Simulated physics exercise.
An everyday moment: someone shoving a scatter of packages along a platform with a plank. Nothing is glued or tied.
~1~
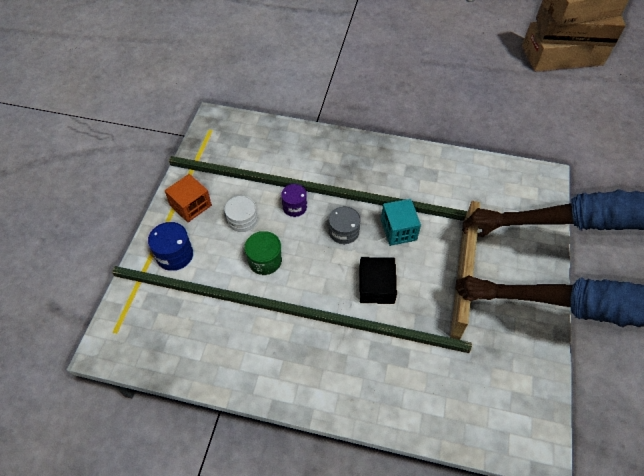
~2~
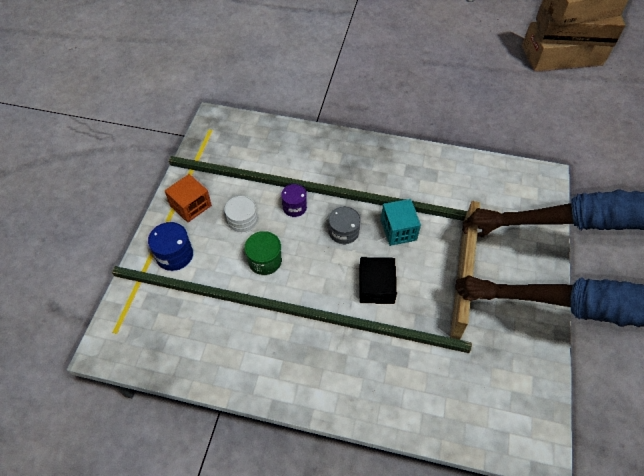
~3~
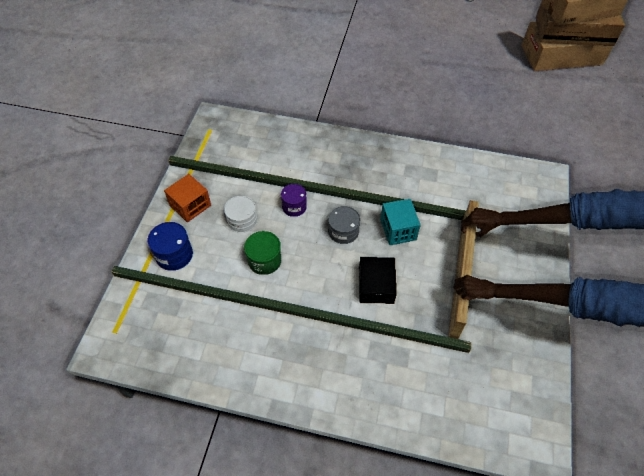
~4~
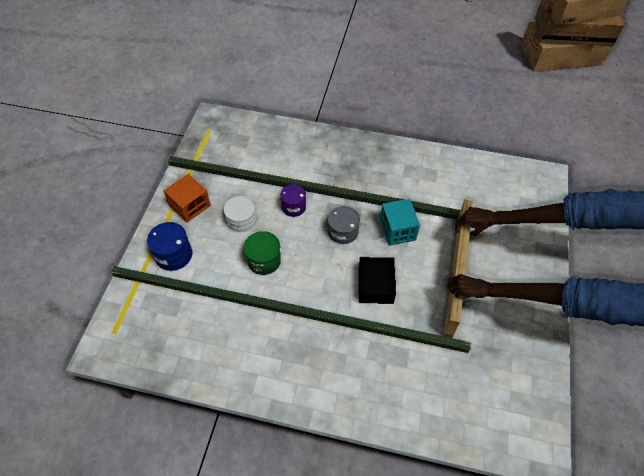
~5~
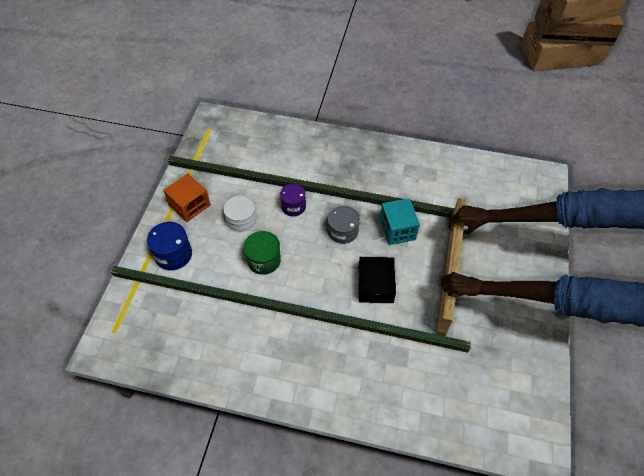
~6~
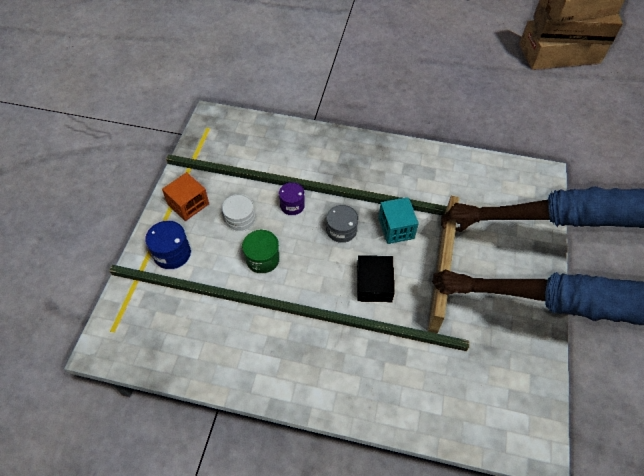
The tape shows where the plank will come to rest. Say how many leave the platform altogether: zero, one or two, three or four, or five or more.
The number that fall off is five or more.
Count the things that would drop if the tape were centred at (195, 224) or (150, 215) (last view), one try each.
Down on the ground: 1 and 8.
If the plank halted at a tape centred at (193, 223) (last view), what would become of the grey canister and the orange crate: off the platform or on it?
The grey canister does not fall, the orange crate comes down.
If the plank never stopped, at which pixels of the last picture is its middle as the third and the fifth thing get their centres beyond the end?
Its middle is around (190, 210) and later (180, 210).
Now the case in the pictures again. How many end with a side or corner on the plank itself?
That makes 3.
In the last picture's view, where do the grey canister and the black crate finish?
Near (157, 194) and (141, 227).
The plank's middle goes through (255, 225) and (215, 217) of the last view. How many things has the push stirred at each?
The counts are 7 and 8.
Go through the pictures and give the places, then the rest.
In the first picture, orange crate (189, 198); blue canister (171, 247); white canister (242, 214); plank (466, 268); tape (169, 219).
In the second picture, blue canister (171, 247); turquoise crate (400, 222).
In the third picture, white canister (241, 214); black crate (377, 280).
In the fourth picture, orange crate (188, 198); purple canister (293, 201).
In the fifth picture, blue canister (170, 246); plank (452, 265).
In the sixth picture, orange crate (186, 197); blue canister (169, 245); white canister (239, 213); plank (444, 263); tape (166, 218).
Early on, none off yet; orange crate at rest near (186, 197); blue canister at rest near (169, 245); white canister at rest near (239, 213).
A while later, none off yet; orange crate travelled about its own width near (157, 183); blue canister travelled about its own width near (135, 247); white canister travelled well along near (176, 200).
Finally, the number that fall off is five or more; lost, purple canister, green pail, white canister, blue canister and orange crate.
